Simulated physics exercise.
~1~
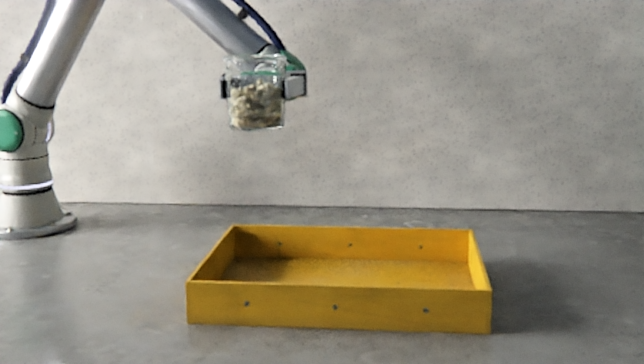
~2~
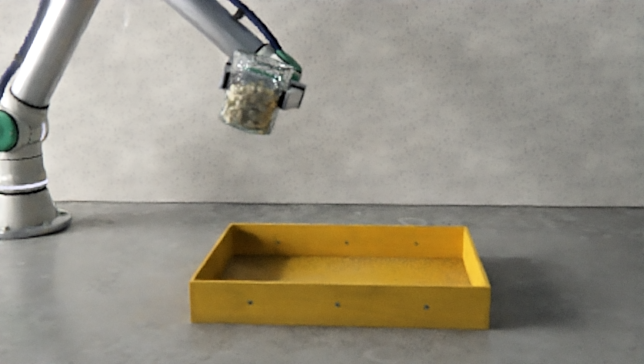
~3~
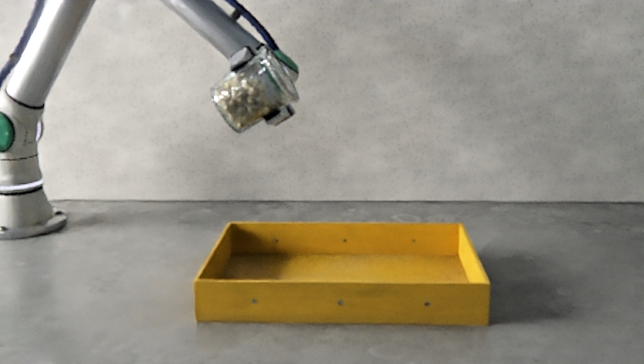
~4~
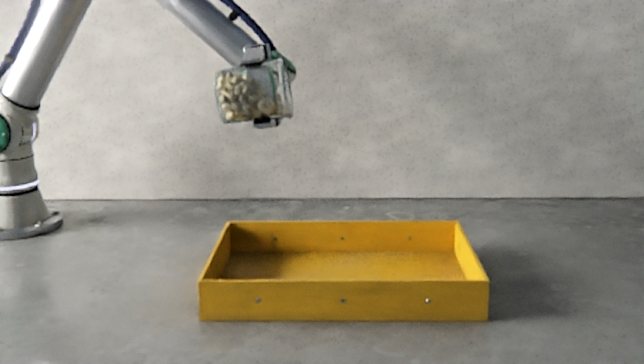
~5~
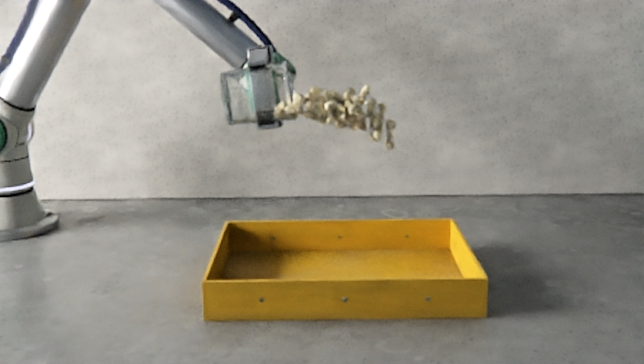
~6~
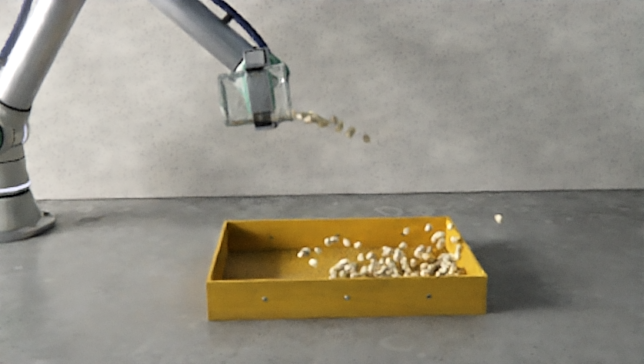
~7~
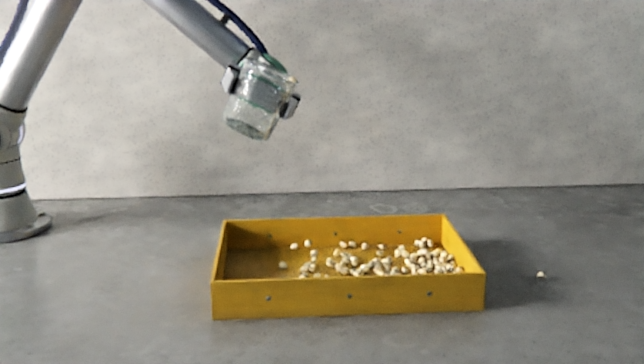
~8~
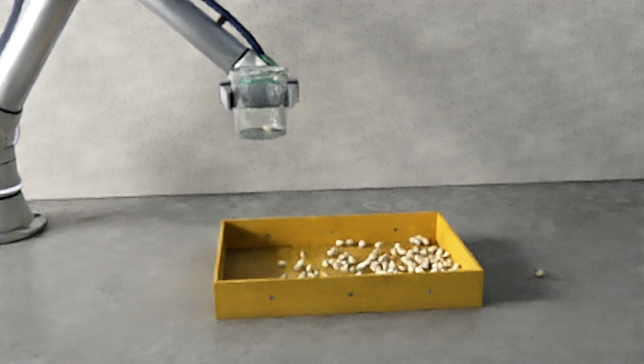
On a grey tabletop in front of a pale, mottled wall, seen from the front and slightly above, a silver robot arm reaches in from the left. Its gripper holds a clear cup of pale beans above a shallow yellow tray. The arm tips the cup one way and then another, until it lies on its side and the beans shoot out to the right in a stream. They scatter across the tray, mostly toward its right side, while one flies past the edge. The cup swings back upright, nearly empty, leaving most beans in the tray and a stray one on the table at right.
